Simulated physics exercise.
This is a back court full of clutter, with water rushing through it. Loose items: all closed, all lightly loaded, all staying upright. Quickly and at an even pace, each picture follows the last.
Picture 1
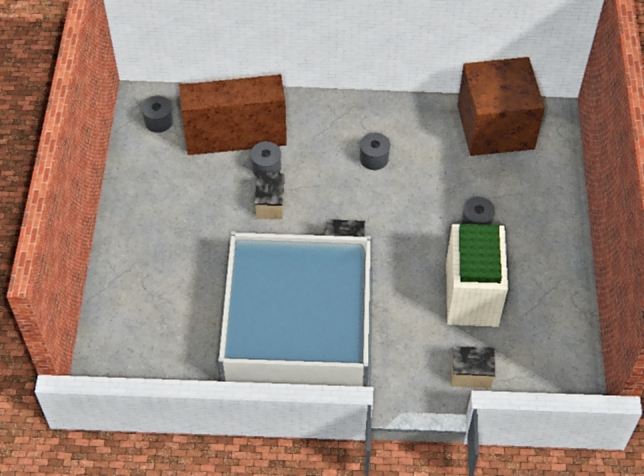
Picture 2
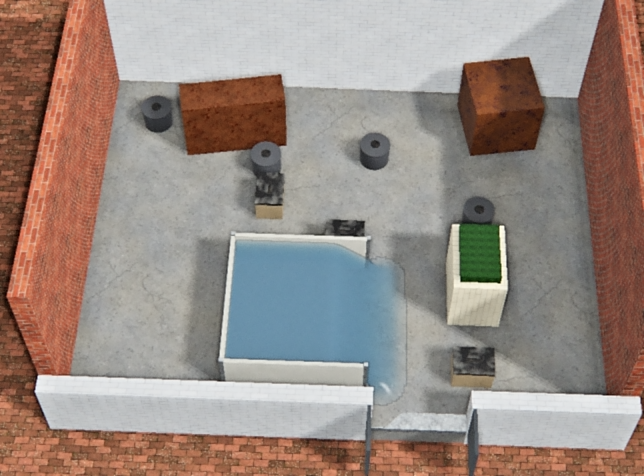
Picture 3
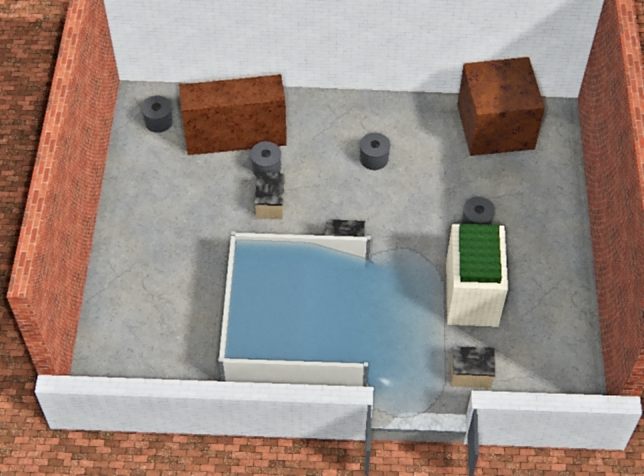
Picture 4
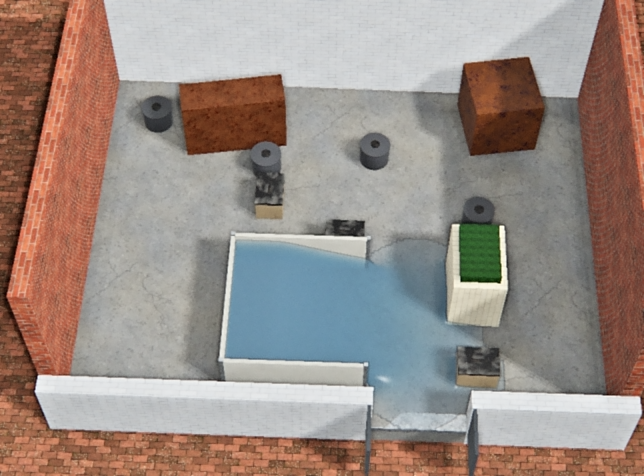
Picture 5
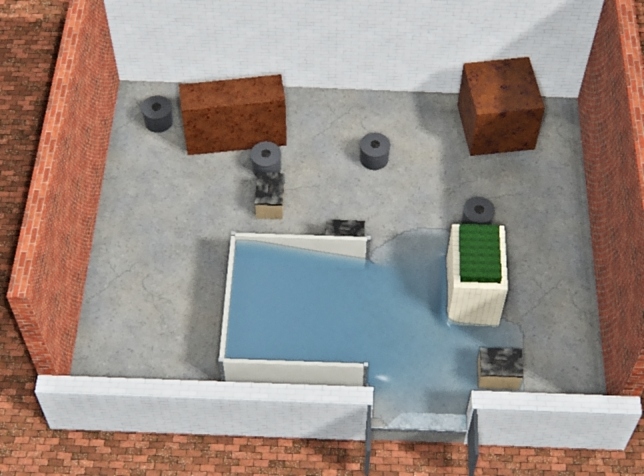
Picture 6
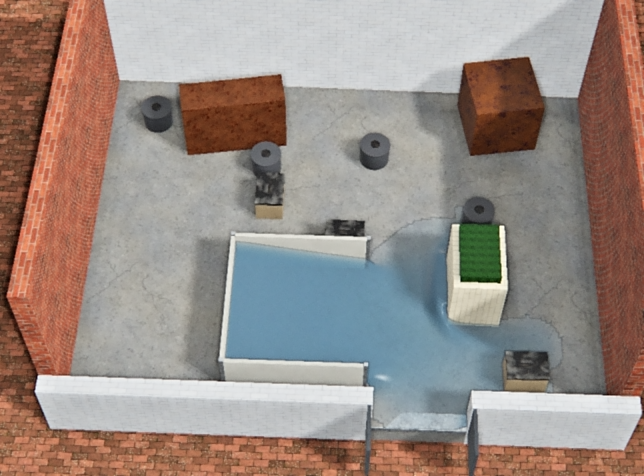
Blue water spilling from the open right side of a white-walled pool, spreading across a courtyard and pushing a small box right.
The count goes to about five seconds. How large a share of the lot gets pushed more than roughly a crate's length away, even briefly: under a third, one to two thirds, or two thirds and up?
Smaller than a third.
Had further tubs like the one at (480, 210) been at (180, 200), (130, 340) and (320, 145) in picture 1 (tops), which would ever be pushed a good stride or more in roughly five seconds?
Stays put, stays put, stays put.
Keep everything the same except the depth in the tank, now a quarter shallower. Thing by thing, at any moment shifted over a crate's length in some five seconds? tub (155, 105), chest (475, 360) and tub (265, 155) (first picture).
Note, in sequence: Within that / past that mark / within that.
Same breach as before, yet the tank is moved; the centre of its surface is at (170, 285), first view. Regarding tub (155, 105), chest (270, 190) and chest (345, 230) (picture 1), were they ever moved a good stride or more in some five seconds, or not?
Well, in order they come out as stayed within it, stayed within it and moved that far.
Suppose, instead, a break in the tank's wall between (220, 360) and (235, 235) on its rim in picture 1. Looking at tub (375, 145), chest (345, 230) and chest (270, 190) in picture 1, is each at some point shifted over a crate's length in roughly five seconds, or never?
First below the mark, then below the mark, then over the mark.
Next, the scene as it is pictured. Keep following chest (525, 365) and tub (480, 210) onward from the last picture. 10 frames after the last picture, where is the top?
Look for them at about (589, 306) and about (506, 201).
A moment on, 1 of 7 are well off their spots; 0 afloat.
Next, 1 of 7 are well off their spots; 1 afloat.
Later, 2 of 7 are well off their spots; 1 afloat.
In the end, 2 of 7 are well off their spots, and 2 have been at some point; 1 afloat.
